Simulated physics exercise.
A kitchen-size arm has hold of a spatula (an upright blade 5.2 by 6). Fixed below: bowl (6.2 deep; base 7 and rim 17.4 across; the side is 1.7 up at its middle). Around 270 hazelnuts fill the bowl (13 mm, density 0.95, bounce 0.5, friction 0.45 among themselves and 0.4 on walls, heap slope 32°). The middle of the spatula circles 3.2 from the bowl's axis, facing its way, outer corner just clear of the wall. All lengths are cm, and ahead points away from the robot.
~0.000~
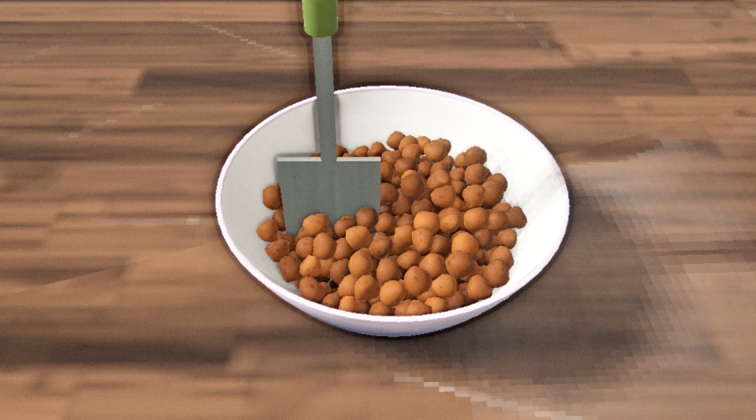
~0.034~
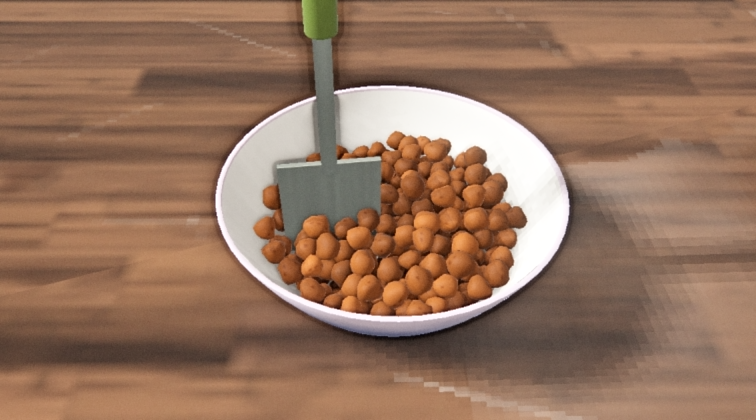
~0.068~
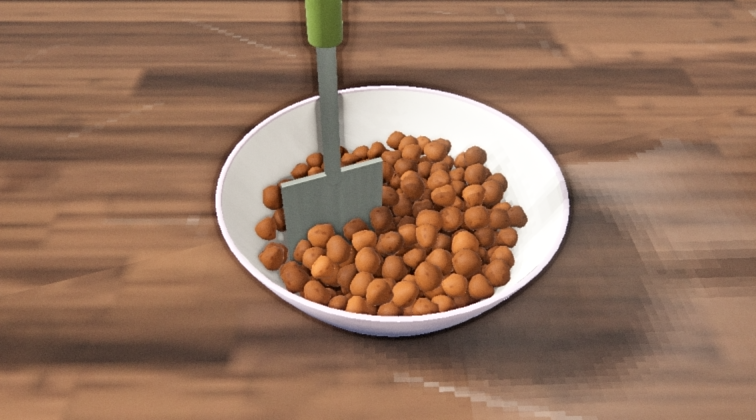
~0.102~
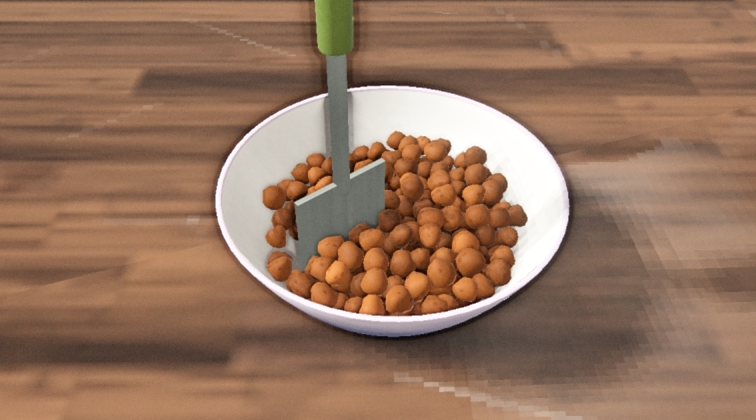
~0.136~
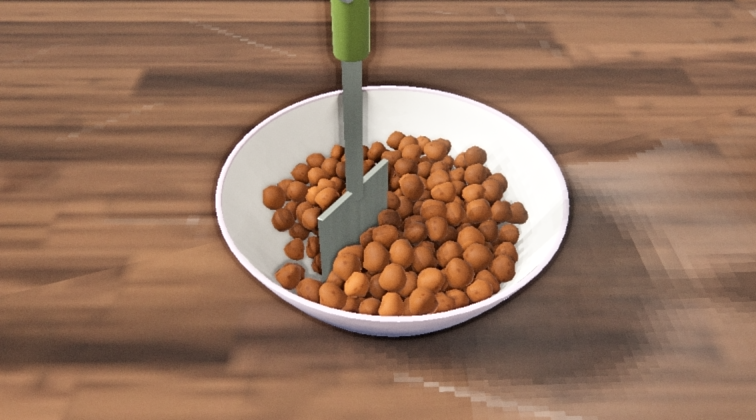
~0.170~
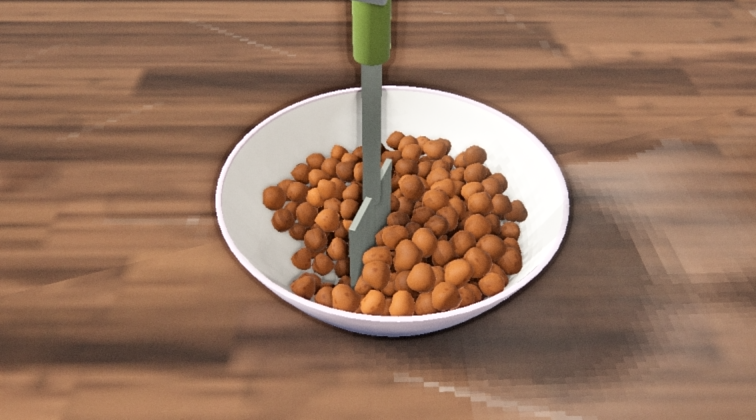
On a wooden surface, a green-handled spatula sweeping through brown hazelnuts in a white bowl, turning edge-on as it moves right.
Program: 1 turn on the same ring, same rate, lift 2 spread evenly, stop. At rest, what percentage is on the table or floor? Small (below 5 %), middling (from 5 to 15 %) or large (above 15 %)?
Share on the table or floor: Middling (from 5 to 15 %).
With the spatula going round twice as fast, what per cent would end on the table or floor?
Then about 30 per cent.
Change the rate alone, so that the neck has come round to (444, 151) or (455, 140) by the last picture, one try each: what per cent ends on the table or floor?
About 30 and 35 per cent.
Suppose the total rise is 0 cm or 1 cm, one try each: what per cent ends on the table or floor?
Some 10 and 10 per cent.
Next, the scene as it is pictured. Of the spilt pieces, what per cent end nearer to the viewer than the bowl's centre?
About 40 per cent.
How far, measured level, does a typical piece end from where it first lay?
Roughly 5 cm.
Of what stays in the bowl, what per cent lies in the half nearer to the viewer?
Some 55 per cent.
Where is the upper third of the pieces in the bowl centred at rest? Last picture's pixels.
Near (339, 223).
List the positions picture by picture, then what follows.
The first picture shows spatula neck at (328, 134), 0° round; upper third of the load around (408, 199), from x 270 to 515, top at y 140; 267 in the bowl.
The second picture shows spatula neck at (328, 138), 7° round; upper third of the load around (408, 200), from x 265 to 515, top at y 140.
The third picture shows spatula neck at (331, 147), 22° round; upper third of the load around (404, 218), from x 270 to 515, top at y 140.
The fourth picture shows spatula neck at (340, 156), 38° round; upper third of the load around (403, 221), from x 275 to 515, top at y 140.
The fifth picture shows spatula neck at (354, 163), 54° round; upper third of the load around (409, 234), from x 275 to 515, top at y 140.
The sixth picture shows spatula neck at (372, 167), 70° round; upper third of the load around (426, 234), from x 275 to 515, top at y 140; 267 in the bowl.
By 0.41 s, 182° round, highest piece 9 above the table; 254 in the bowl, 7 on the table or floor, 6 in flight or on the tool.
By 0.65 s, 295° round, highest piece 8 above the table; 245 in the bowl, 20 on the table or floor, 2 in flight or on the tool.
By 0.97 s, 0° round, highest piece 6 above the table; 243 in the bowl, 24 on the table or floor.
By 1.67 s, 0° round, highest piece 6 above the table; 243 in the bowl, 24 on the table or floor.
Final count, 243 in the bowl, 24 on the table or floor. That is 9 % on the table or floor.
